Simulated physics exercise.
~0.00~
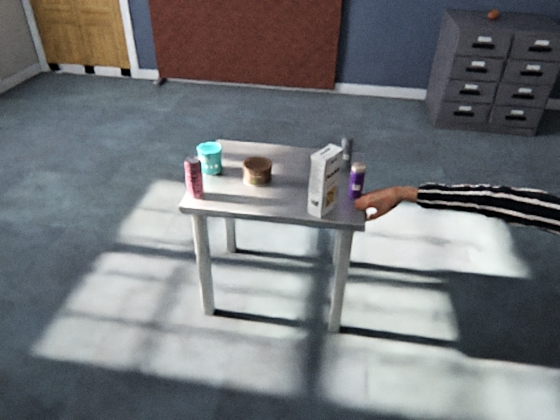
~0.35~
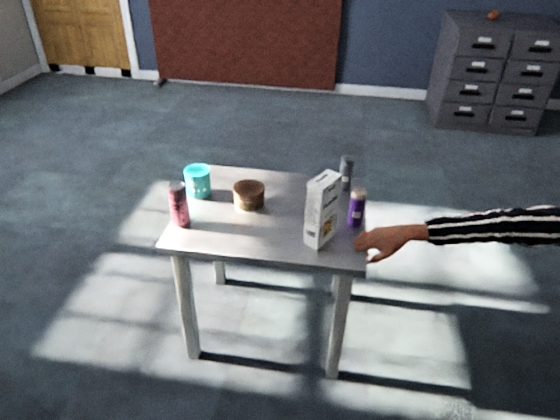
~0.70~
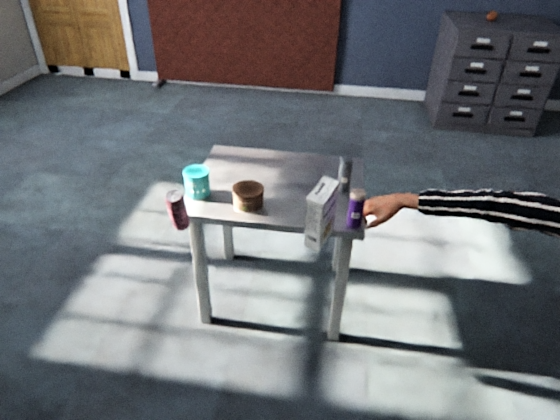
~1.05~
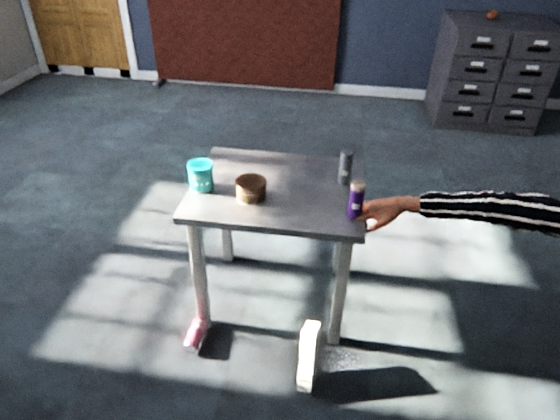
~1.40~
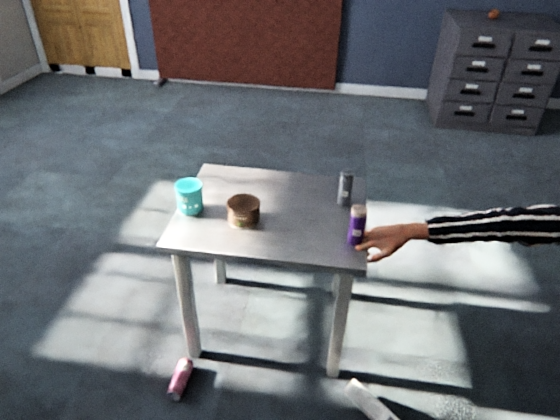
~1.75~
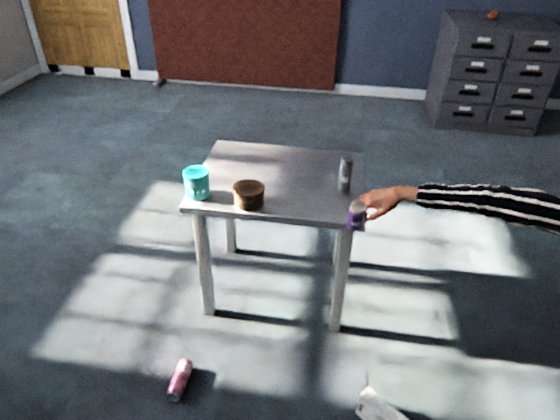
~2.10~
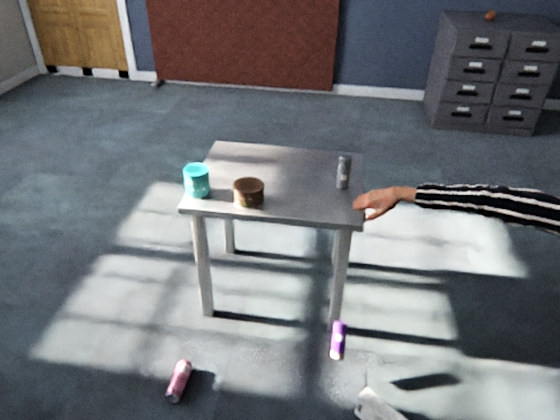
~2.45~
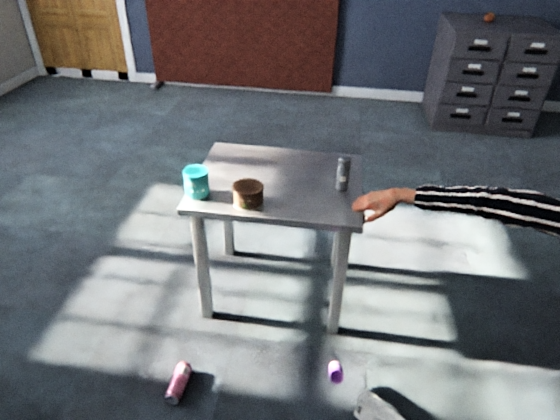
Small table jerking back and forth beside a striped-sleeved arm, a pink can, white packet and purple shaker dropping to the floor.
